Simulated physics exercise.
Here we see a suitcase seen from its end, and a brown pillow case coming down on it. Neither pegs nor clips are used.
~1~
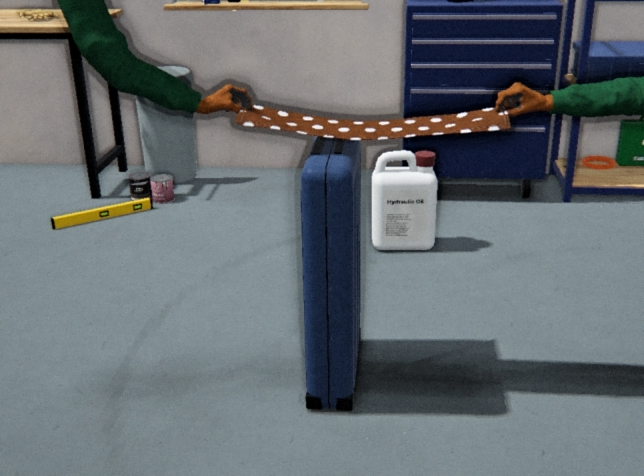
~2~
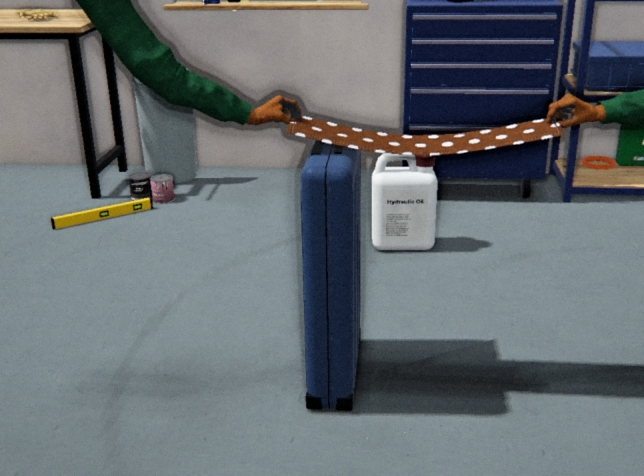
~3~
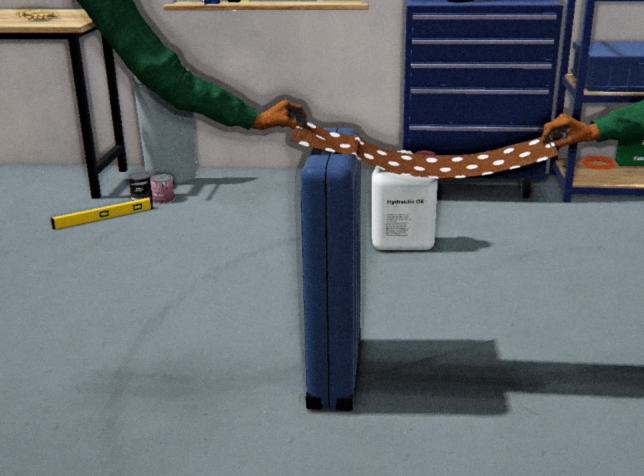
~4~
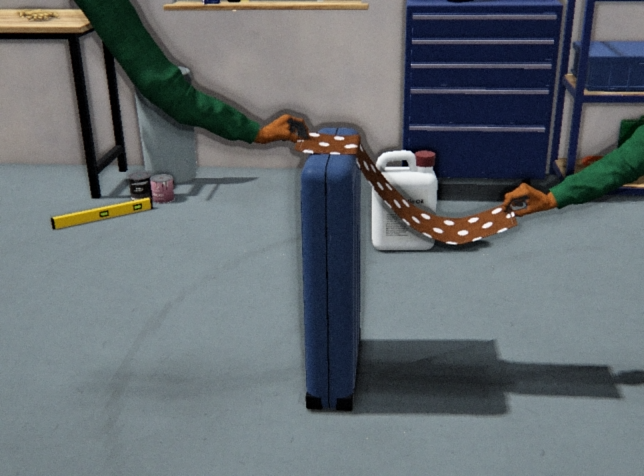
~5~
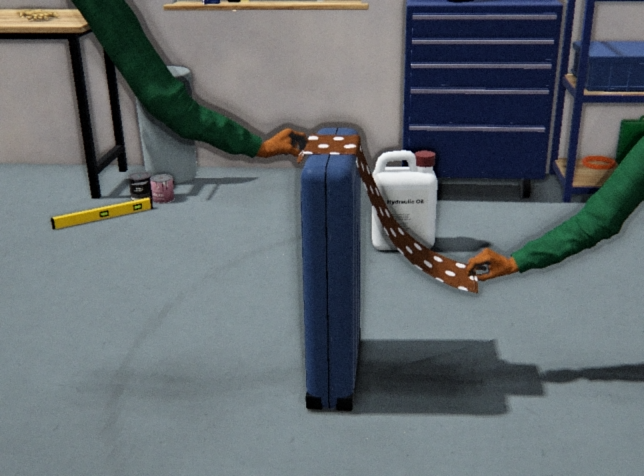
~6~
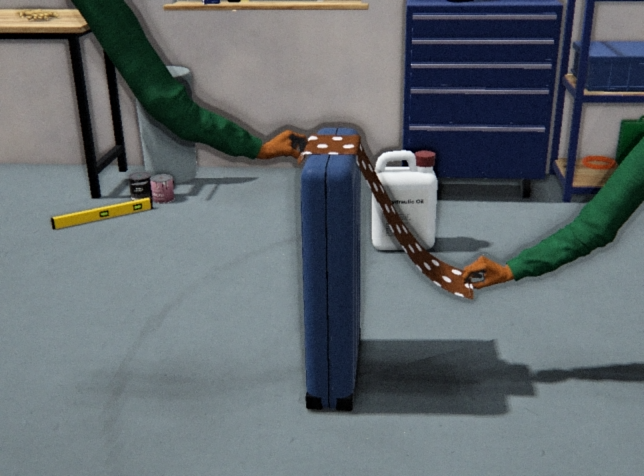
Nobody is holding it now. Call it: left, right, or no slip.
Right.
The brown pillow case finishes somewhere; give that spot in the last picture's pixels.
(391, 376) for its middle.
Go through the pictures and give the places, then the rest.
In the first frame, left end (240, 124); right end (506, 129); top of the suitcase (325, 173).
In the second frame, left end (291, 134); right end (559, 136).
In the third frame, left end (295, 142); right end (554, 157); top of the suitcase (325, 173).
In the fourth frame, left end (299, 151); right end (513, 227).
In the fifth frame, left end (301, 161); right end (473, 292).
In the sixth frame, left end (301, 162); right end (469, 299); far more of it on the right.
Then, 0.32 s after the last picture, pillow case clear of the top and falling near (389, 266).
Then, 0.56 s after the last picture, pillow case in a heap on the floor near (393, 373).
At rest, pillow case in a heap on the floor near (391, 376). The brown pillow case goes down on the right side.
